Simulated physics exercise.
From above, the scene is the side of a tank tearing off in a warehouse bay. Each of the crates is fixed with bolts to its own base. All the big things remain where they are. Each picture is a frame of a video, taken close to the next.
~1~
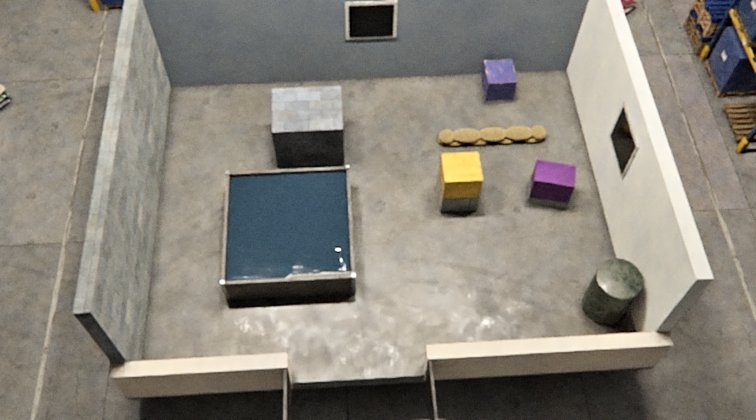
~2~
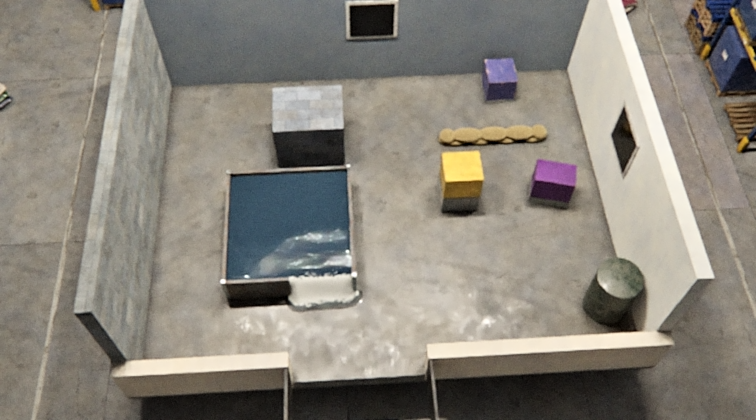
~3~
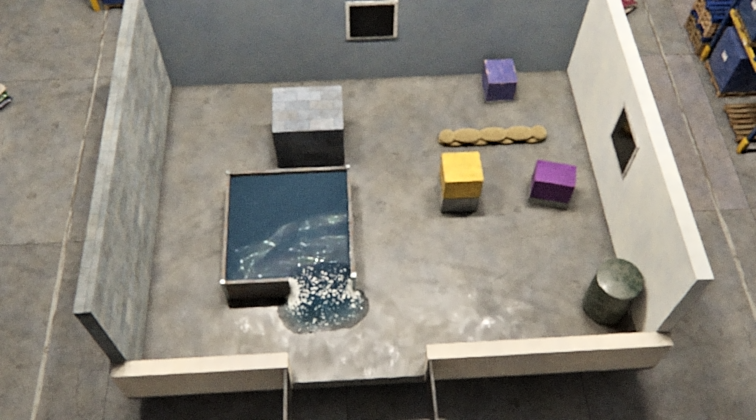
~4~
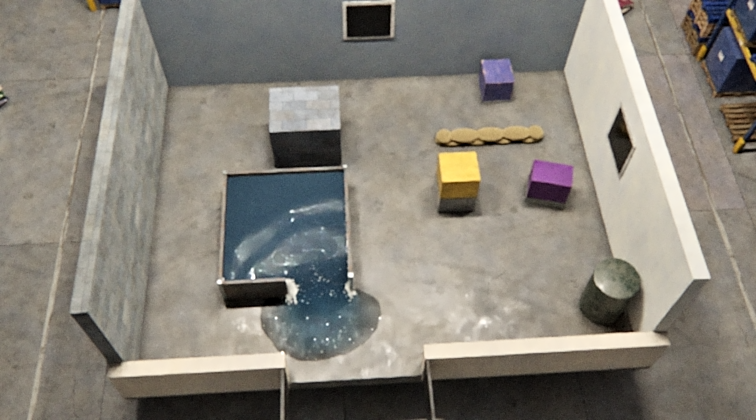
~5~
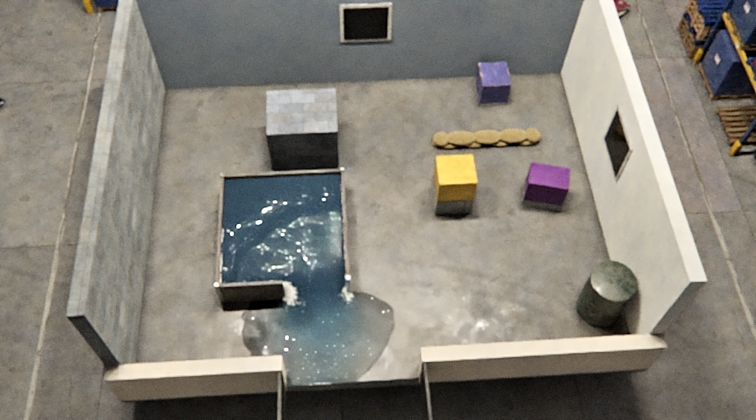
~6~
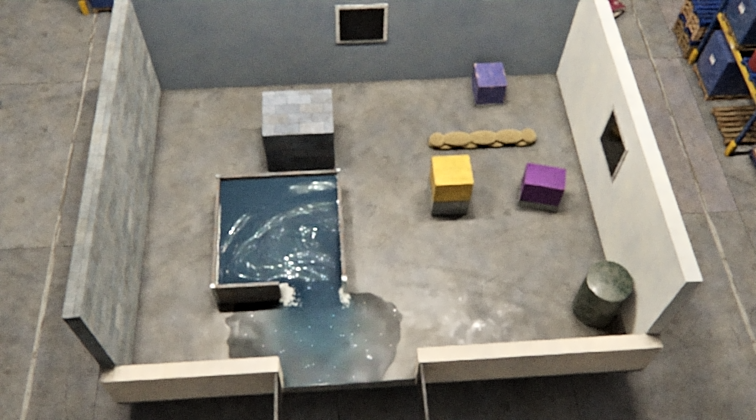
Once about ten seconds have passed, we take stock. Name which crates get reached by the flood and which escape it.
The blue crate escapes it; the purple crate escapes it; the yellow crate escapes it.
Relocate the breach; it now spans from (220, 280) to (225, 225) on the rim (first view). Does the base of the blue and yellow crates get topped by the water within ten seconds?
In short: Blue crate gets drenched; yellow crate stays untouched.
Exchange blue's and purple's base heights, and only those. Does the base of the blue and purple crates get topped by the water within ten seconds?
The blue crate stays untouched, the purple crate stays untouched.
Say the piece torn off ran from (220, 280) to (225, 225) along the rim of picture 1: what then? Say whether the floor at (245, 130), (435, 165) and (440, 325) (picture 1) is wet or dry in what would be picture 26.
Sodden, then spared, then sodden.
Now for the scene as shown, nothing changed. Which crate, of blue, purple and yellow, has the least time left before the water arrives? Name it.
First to get wet: The crate marked purple.
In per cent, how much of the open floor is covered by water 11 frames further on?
Near 15 in a hundred.
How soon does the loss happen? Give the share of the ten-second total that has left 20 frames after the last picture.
Roughly 55 %.
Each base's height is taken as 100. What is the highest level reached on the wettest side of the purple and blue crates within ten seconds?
About 10 percent and about 0 percent.
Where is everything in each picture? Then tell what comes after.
In the first frame, the tank at (289, 225) is whole and still.
In the second frame, water pours out at (322, 287) and has run to (356, 299).
In the third frame, water pours out at (322, 288) and has run to (360, 315).
In the fourth frame, the front is at a hidden place, out from the gap at (319, 289).
In the fifth frame, water pours out at (316, 291) and has run to a hidden place.
In the sixth frame, the front is at a hidden place, out from the gap at (312, 292).
A moment on, water covers 10 % of the floor; the blue crate not reached, the purple crate not reached, the yellow crate not reached.
Next, water covers 15 % of the floor; the blue crate not reached, the purple crate not reached, the yellow crate not reached.
Then, water covers 20 % of the floor; the blue crate not reached, the purple crate not reached, the yellow crate not reached.
Later, water covers 30 % of the floor; the blue crate not reached, the purple crate not reached, the yellow crate not reached.
In the end, water covers 40 % of the floor; the blue crate stayed above the water, the purple crate stayed above the water, the yellow crate stayed above the water.
